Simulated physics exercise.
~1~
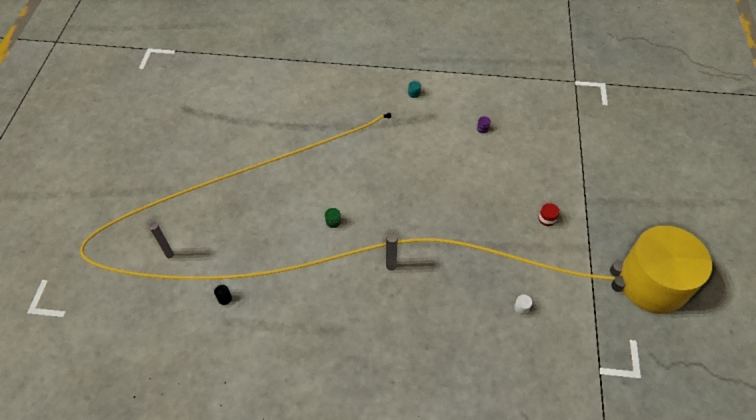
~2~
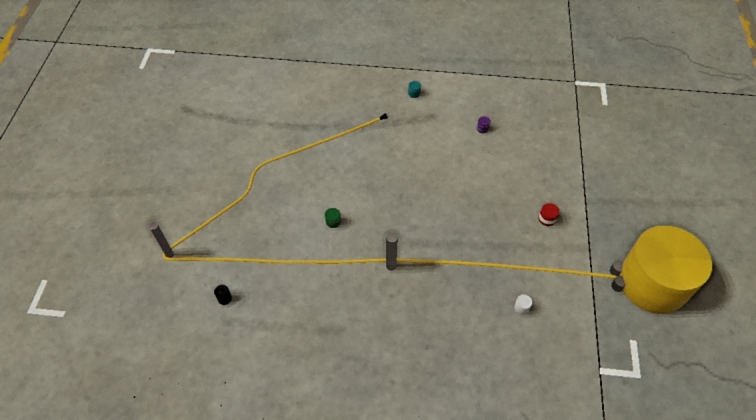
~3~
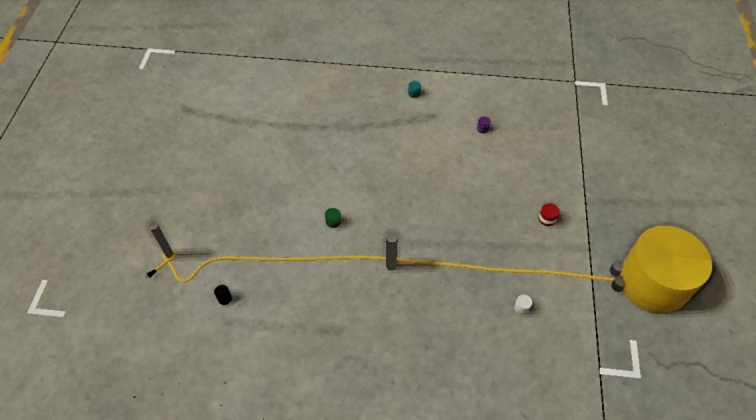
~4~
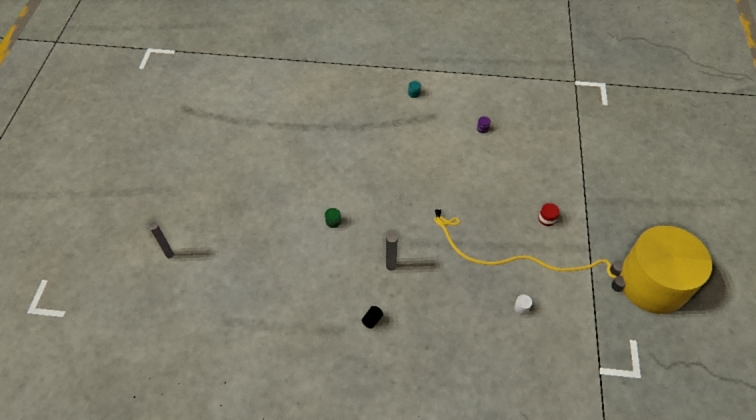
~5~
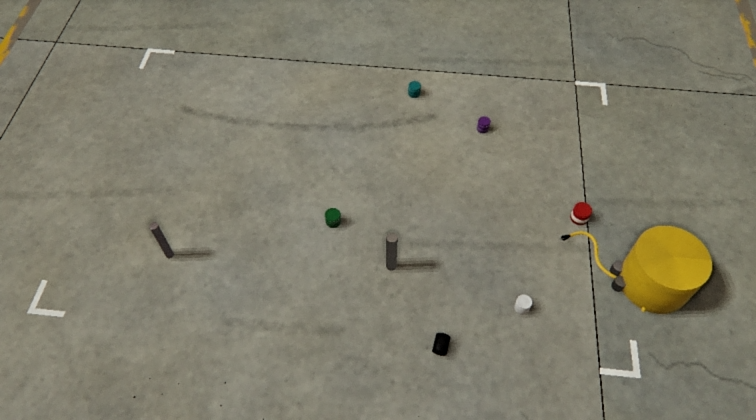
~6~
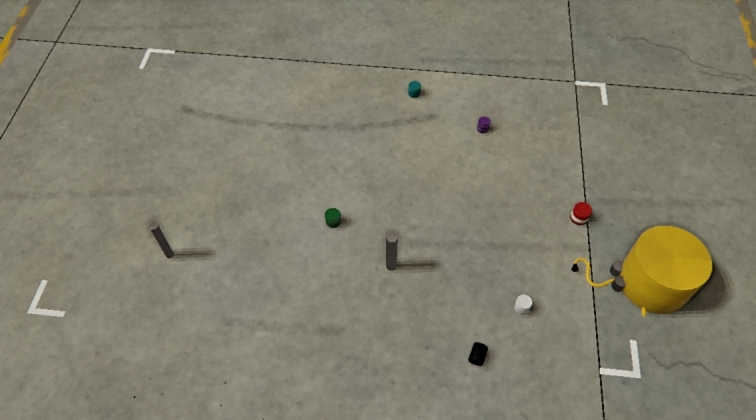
At first, a long yellow lead runs from a big yellow drum on the right, loops around the left side of two fixed posts, and ends near the teal tub on a concrete floor. The lead draws tight against the posts, and its loose end trails back to the left post. It slips free and shrinks toward the drum, while the black tub ends up well to the right. Next the red tin shifts slightly right as the black tub travels farther. Finally only a short curl remains by the drum, with the black tub lying on its side and the green, teal, purple and white tubs unmoved.
